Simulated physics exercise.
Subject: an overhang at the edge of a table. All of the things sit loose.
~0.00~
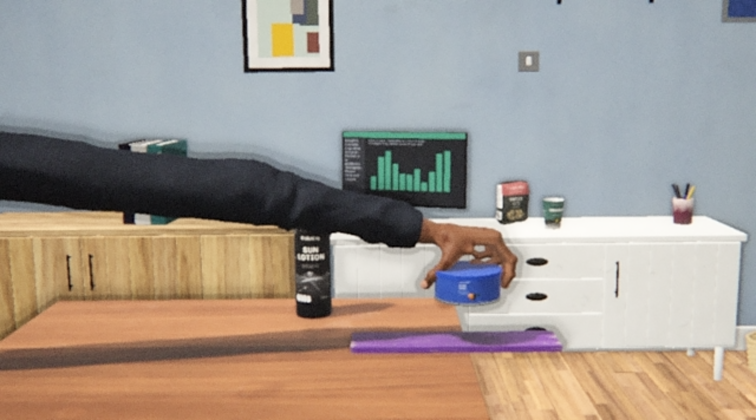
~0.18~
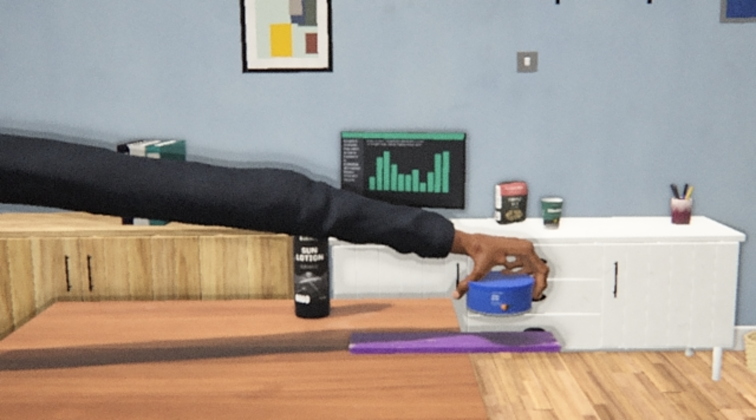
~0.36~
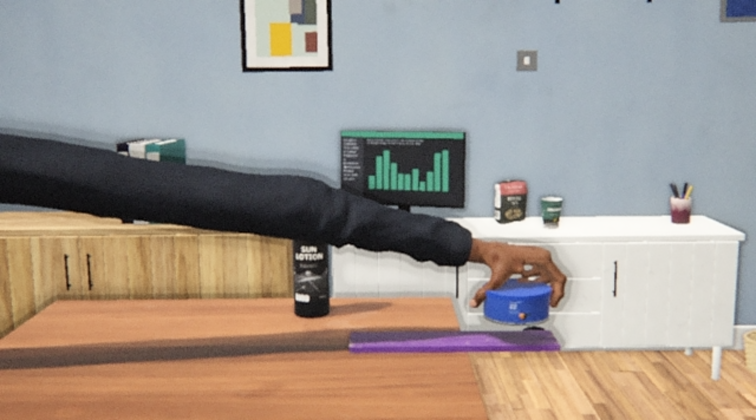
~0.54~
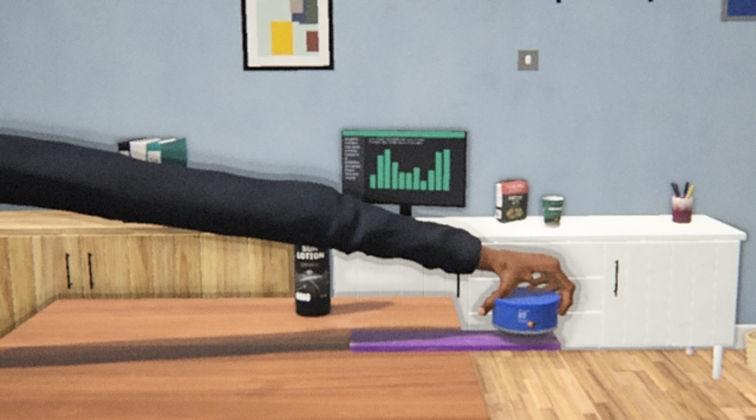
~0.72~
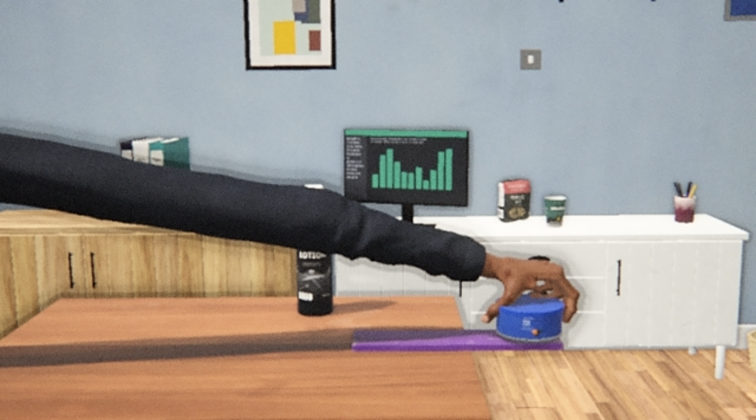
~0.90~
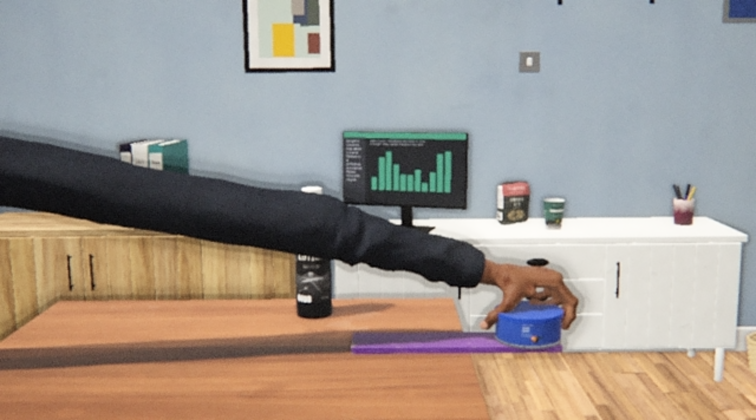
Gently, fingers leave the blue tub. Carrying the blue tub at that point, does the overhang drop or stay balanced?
Off the end.
By 1.40 s, purple plank and blue tub now down on the floor or falling.
By 1.60 s, things are still on the move.
When it is over (2.0 s), down on the floor or falling, purple plank and blue tub; black bottle as before. The plank tips off the edge.
